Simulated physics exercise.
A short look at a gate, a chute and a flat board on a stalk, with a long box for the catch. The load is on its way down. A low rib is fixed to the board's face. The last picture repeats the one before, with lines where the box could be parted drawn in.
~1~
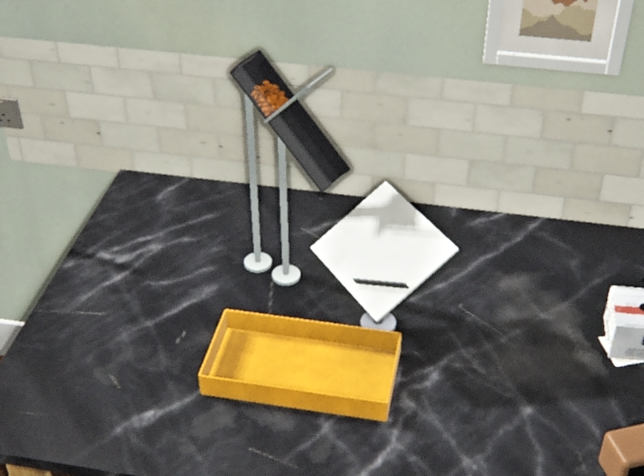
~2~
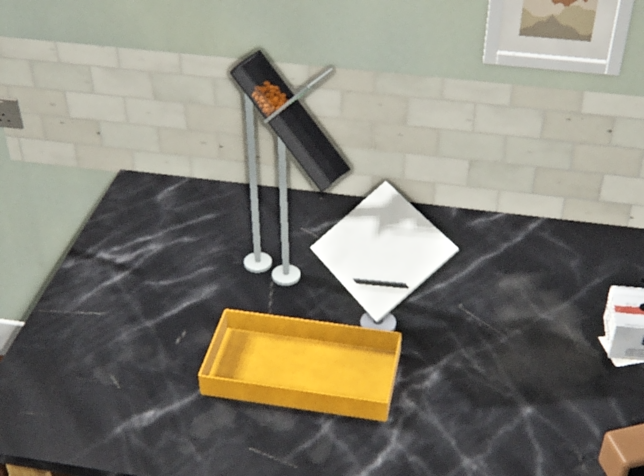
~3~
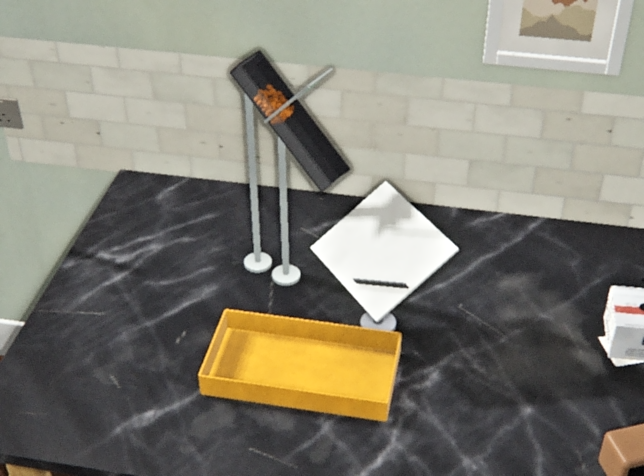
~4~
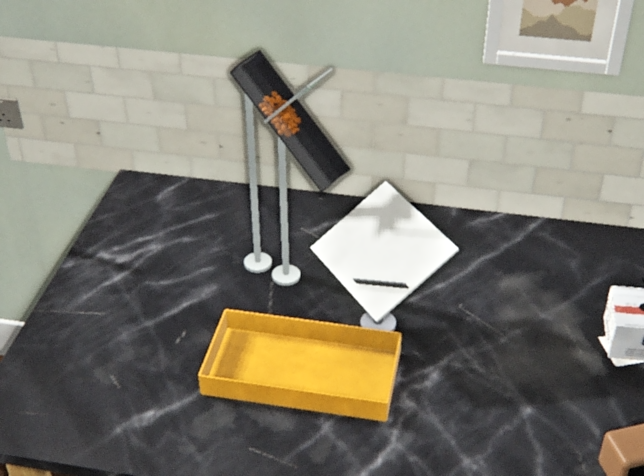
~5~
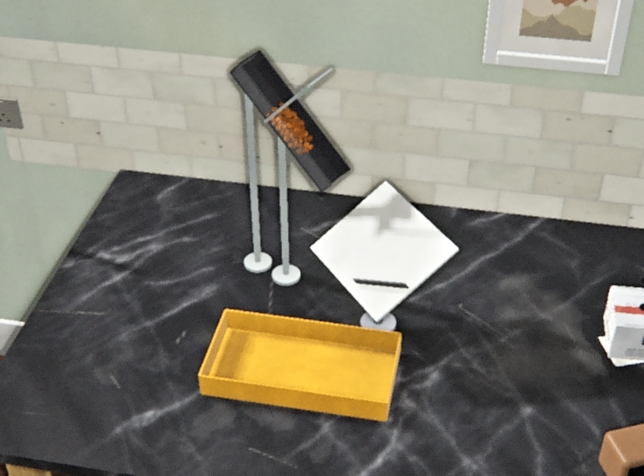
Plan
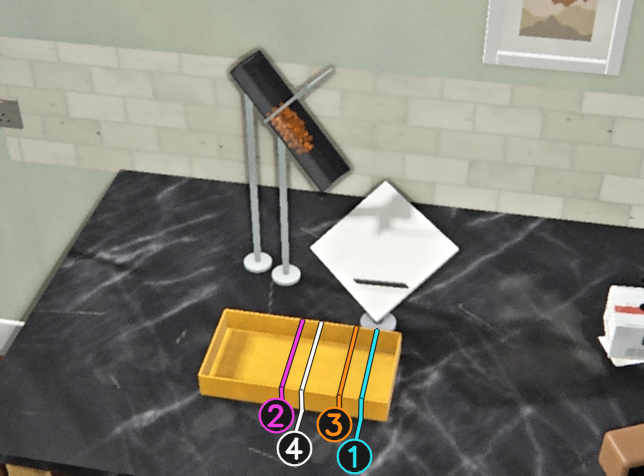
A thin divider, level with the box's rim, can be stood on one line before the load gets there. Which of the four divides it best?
Go for 4.
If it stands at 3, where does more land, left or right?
Left.
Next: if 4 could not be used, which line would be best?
2 it is.
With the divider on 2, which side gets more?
Right.
On the marked copy, line 1 crosses the front rim at (361, 399); line 2 crosses the front rim at (281, 387); line 3 crosses the front rim at (339, 396); line 4 crosses the front rim at (301, 390).
Choosing 1, of what is caught, the whole lot on the left of the divider, none at all on the right.
Choosing 2, of what is caught, close to a quarter on the left of the divider, the bulk on the right.
Choosing 3, of what is caught, the whole lot on the left of the divider, none at all on the right.
Choosing 4, of what is caught, close to two thirds on the left of the divider, close to a third on the right.
